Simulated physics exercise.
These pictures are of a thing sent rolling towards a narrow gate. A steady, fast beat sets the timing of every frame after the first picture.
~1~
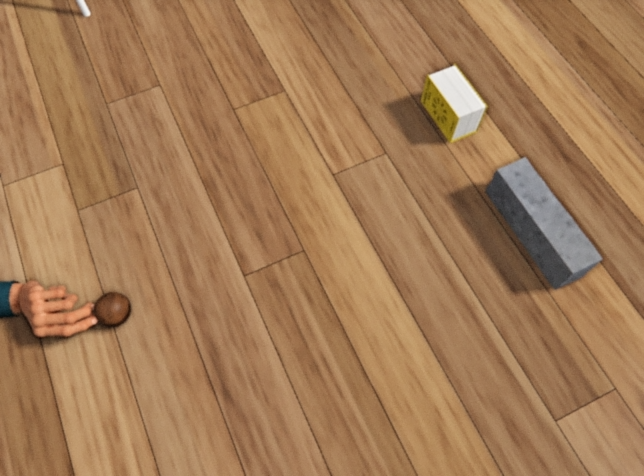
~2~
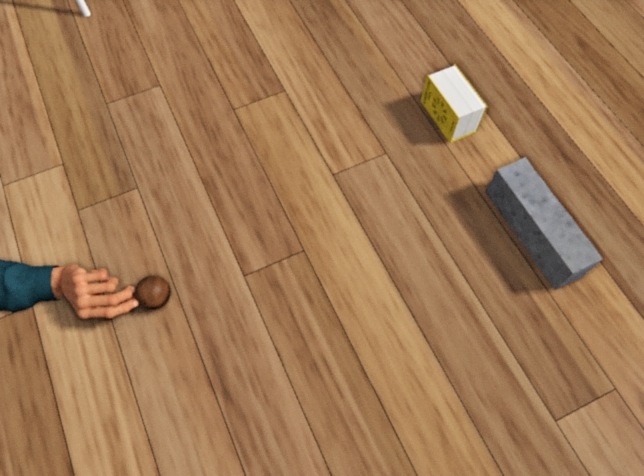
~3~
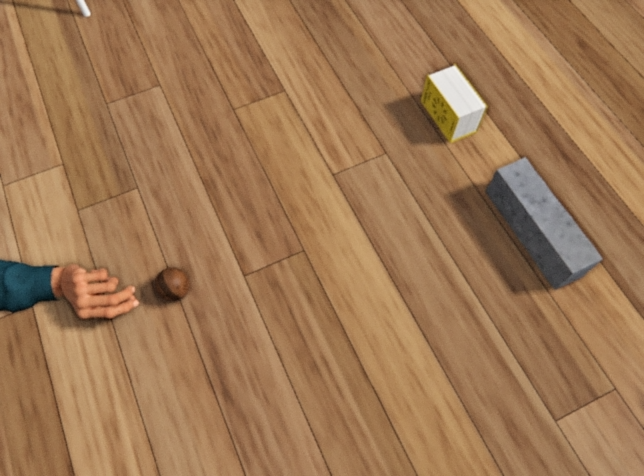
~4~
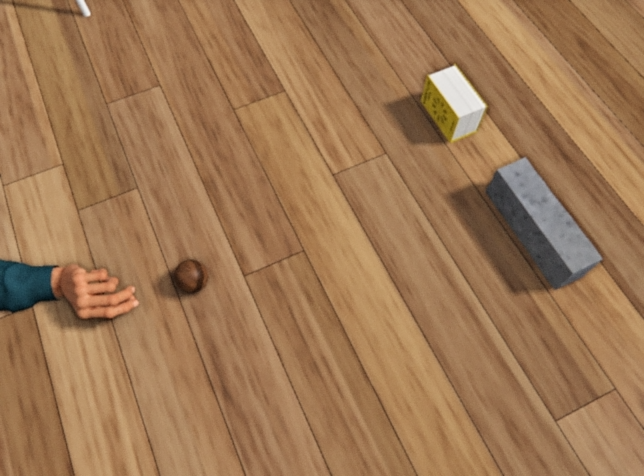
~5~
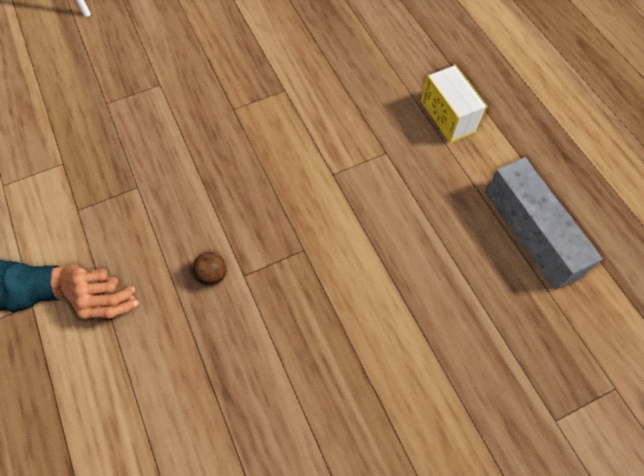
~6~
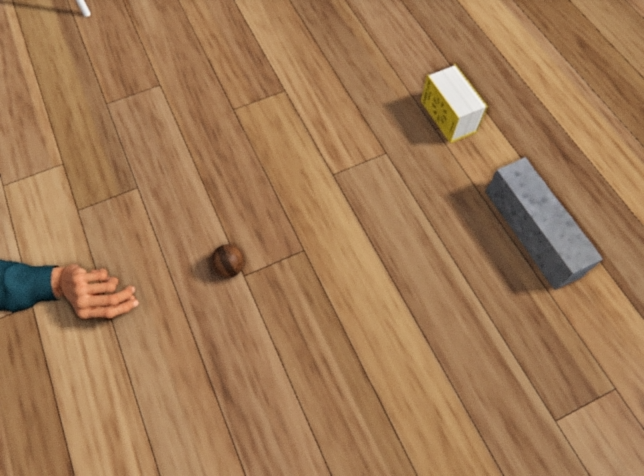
A brown ball rolled slowly to the right and slightly up across a wooden floor after a hand pushed it from the left and stayed behind, while a yellow book and grey brick sat still.
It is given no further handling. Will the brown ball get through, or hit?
Outcome: The brown ball passes through its gap.
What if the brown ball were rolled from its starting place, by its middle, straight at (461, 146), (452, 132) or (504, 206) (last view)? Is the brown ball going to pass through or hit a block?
Well, the first time it fits through the gap, the second time it meets a block, and the third time it meets a block.
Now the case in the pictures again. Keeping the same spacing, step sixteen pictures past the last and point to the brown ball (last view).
Its middle should be around (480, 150).
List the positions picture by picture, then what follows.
The first picture shows brown ball (113, 309) under the hand; yellow book (452, 104).
The second picture shows brown ball (153, 292); grey brick (540, 223).
The third picture shows brown ball (172, 285); yellow book (452, 104).
The fourth picture shows brown ball (191, 277); grey brick (540, 223).
The fifth picture shows brown ball (209, 269); yellow book (452, 104).
The sixth picture shows brown ball (227, 261); grey brick (540, 223).
Then, 0.64 s after the last picture, brown ball heading on near (482, 154).
By the end, the brown ball gets between the blocks.
